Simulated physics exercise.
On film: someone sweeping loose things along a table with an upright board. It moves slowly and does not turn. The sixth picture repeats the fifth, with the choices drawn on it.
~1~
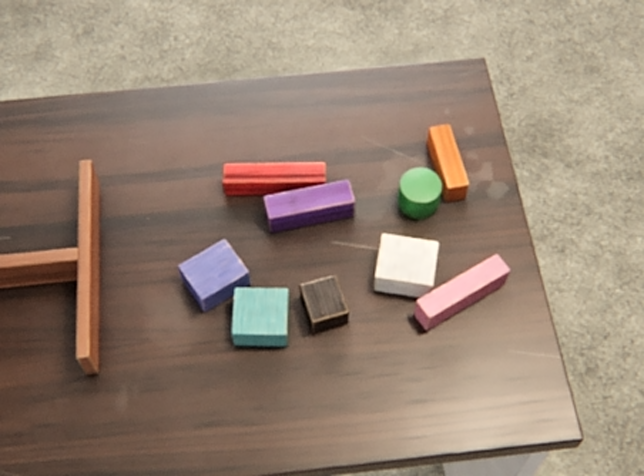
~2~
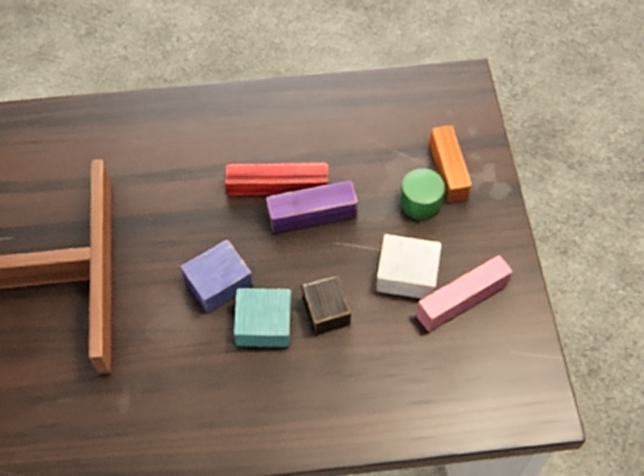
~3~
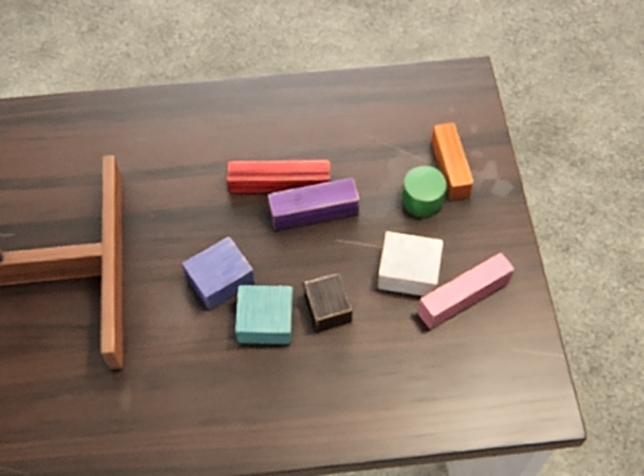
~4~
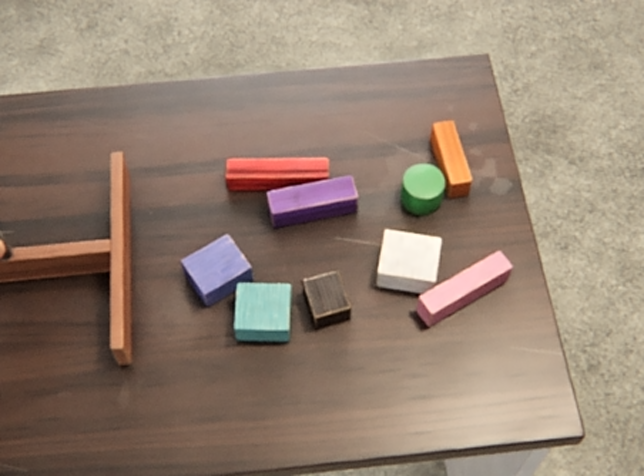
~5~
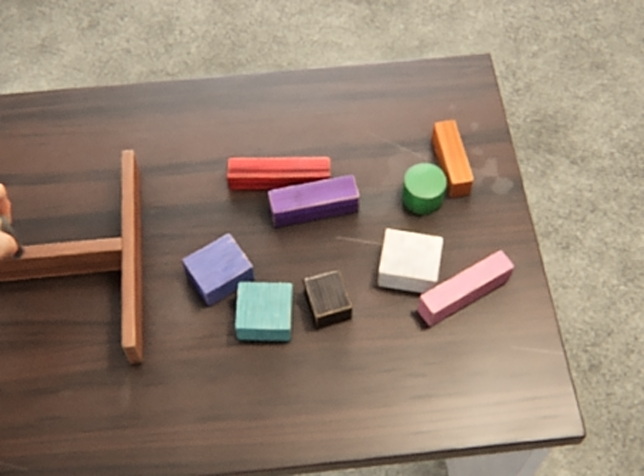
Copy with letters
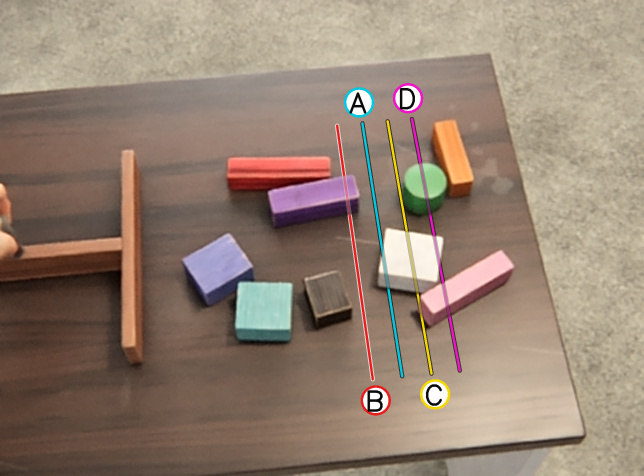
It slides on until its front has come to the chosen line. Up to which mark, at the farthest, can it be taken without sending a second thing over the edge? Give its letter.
C.
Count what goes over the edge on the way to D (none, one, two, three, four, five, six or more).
Three.
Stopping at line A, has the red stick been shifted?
By then, yes.
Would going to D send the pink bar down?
Yes.
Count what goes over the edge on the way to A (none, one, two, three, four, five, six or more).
By then, none.
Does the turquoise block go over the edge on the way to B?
By then, no.
On the marked copy, A at (381, 240); B at (354, 243); C at (408, 238); D at (434, 235).
Following C. Soon after the start, board (229, 233); red stick (285, 173); turquoise block (269, 311).
Later, board (329, 224); pink bar (482, 285); green tin (437, 188).
In the end, board (405, 217); orange stick (515, 148); pink bar (539, 264); none fallen.
As for the rest, A is within the limit but short; B is within the limit but short; D drops three.
